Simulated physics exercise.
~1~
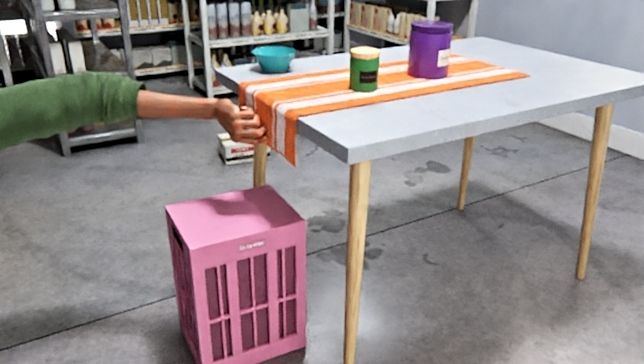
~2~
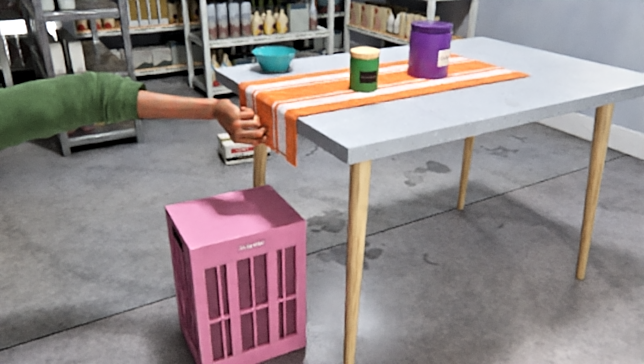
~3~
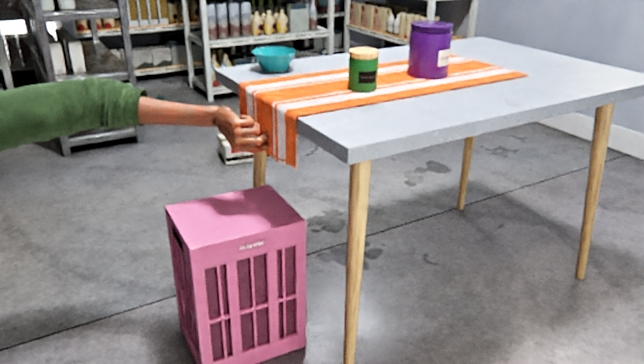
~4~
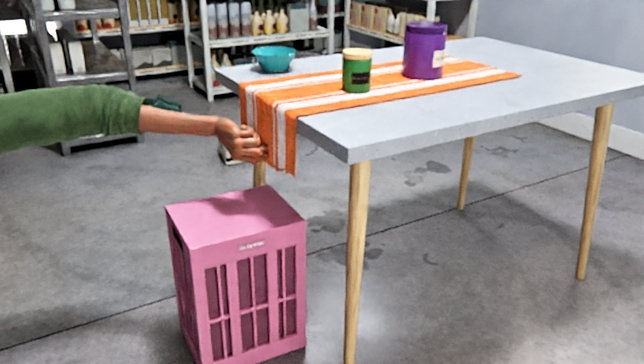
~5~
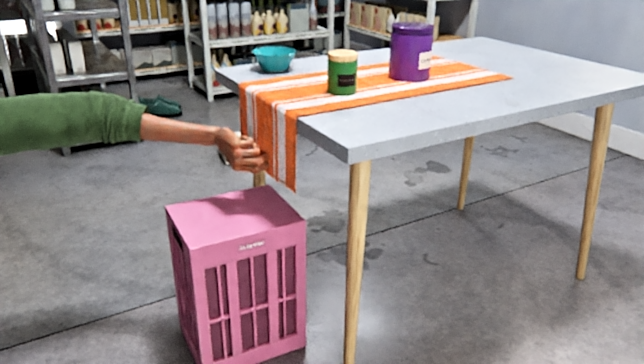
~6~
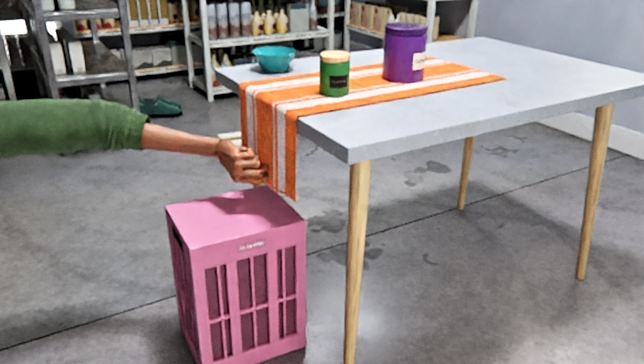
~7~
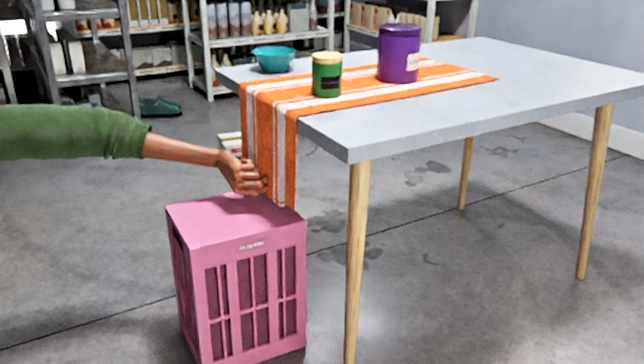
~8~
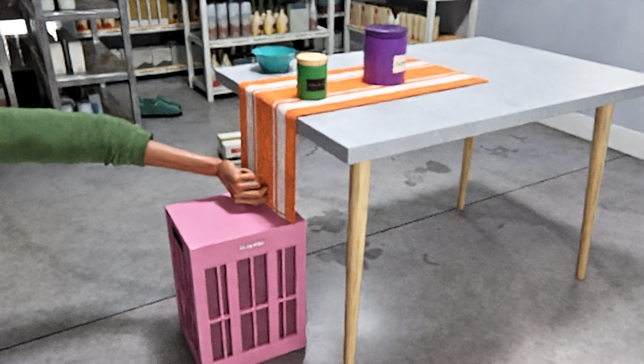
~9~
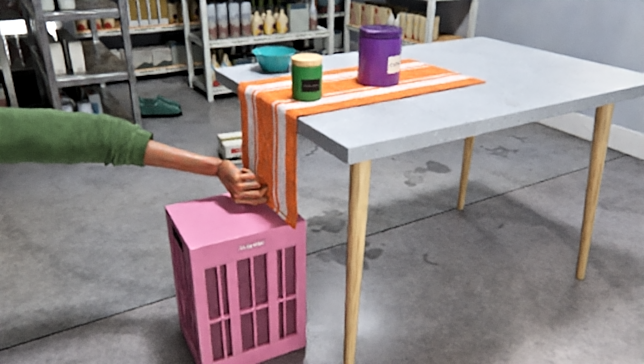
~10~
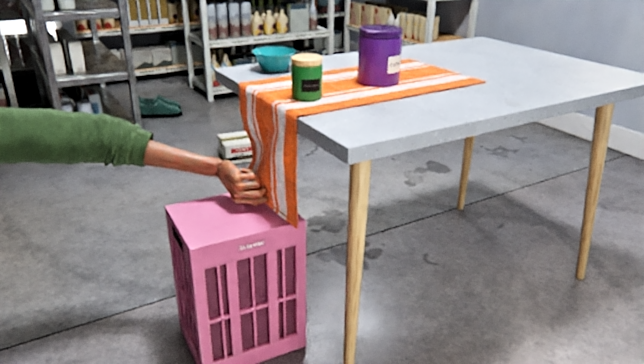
An orange tablecloth with pale stripes hangs over the left end of a grey table, gripped by a hand in a green sleeve, seen from slightly above in a room with stocked shelves. A green jar and a purple canister stand on the cloth, a turquoise bowl sits behind it near the left end, and a pink crate stands on the floor below. After a brief hold, the hand draws the cloth down, carrying the jar and canister left, upright. The hem reaches the crate and the pulling stops, with both containers and the unmoved bowl still on the table.
